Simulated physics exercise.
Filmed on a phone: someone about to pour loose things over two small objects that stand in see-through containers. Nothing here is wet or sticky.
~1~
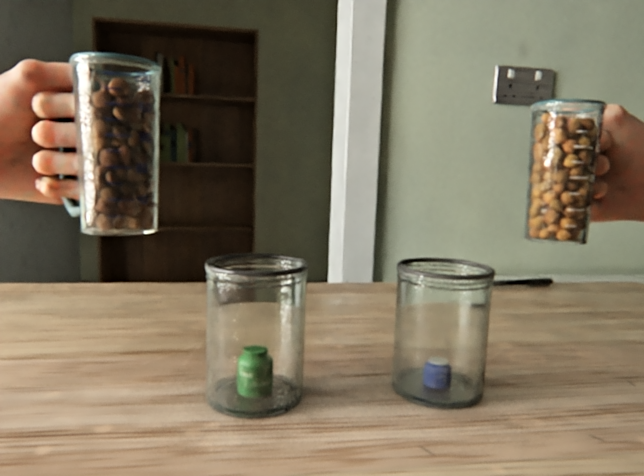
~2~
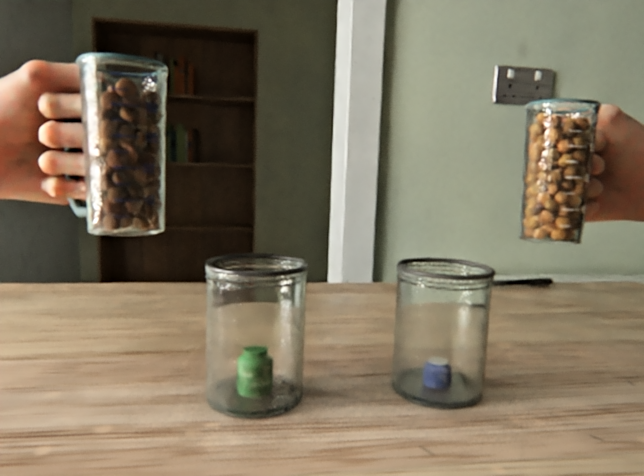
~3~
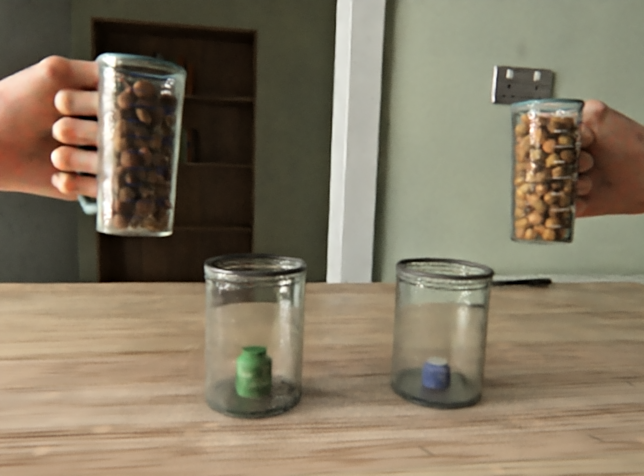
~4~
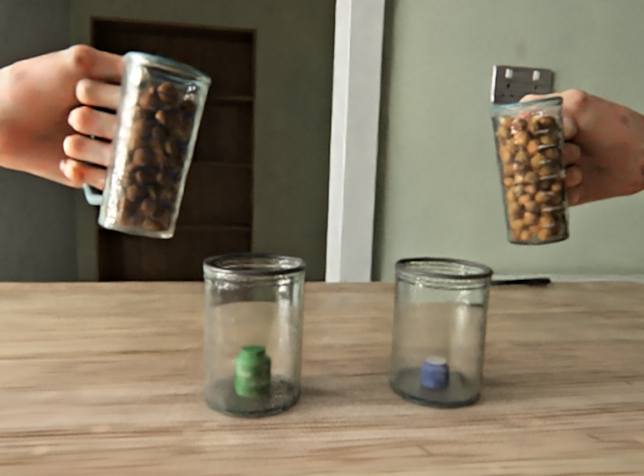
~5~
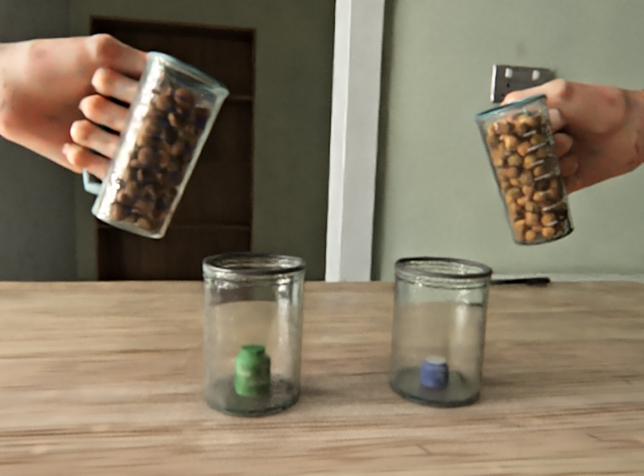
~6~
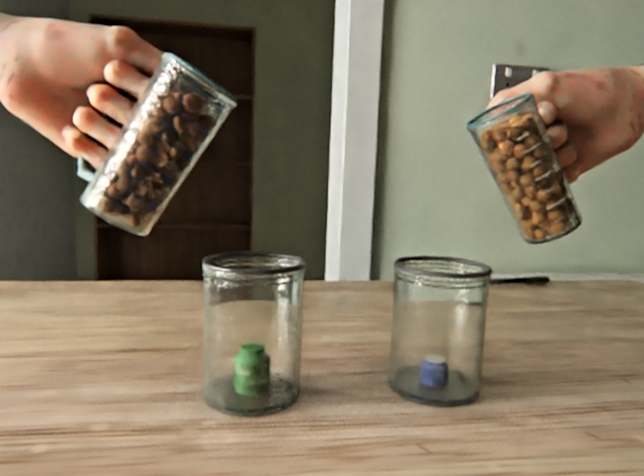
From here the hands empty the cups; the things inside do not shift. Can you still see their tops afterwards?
The left object is covered over and the right object is covered over.
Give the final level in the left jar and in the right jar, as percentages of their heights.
Near 60 on the left, 50 on the right.
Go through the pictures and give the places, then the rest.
The first picture shows small bottle in the left jar at (256, 368), reaching about a third of the way up; left cup at (119, 149), nearly full of bits of dog kibble; small bottle in the right jar at (438, 371), a quarter of its height or less; right cup at (561, 174), nearly full of roasted chickpeas.
The second picture shows left cup at (126, 149), upright; right cup at (556, 173), upright.
The third picture shows left cup at (139, 150), tipped 3°; right cup at (544, 173), tipped 3°.
The fourth picture shows left cup at (153, 149), tipped 12°; right cup at (532, 172), tipped 12°.
The fifth picture shows left cup at (159, 149), tipped 22°; right cup at (526, 172), tipped 22°.
The sixth picture shows small bottle in the left jar at (253, 366); left cup at (159, 148), tipped 31°; small bottle in the right jar at (435, 369); right cup at (526, 171), tipped 31°.
Then, 0.53 s past the last view, left jar empty, all of its cupful still in the cup; right jar empty, all of its cupful still in the cup.
Then, 0.99 s past the last view, left jar nearly empty, most of its cupful still in the cup; right jar nearly empty, most of its cupful still in the cup.
Then, 1.39 s past the last view, left jar half full, none of its cupful still in the cup; right jar a third full, none of its cupful still in the cup.
Finally, left jar half full (surface near (254, 316)), nothing beside it; right jar half full (surface near (438, 325)), nothing beside it; the left thing is covered; the right thing is covered.
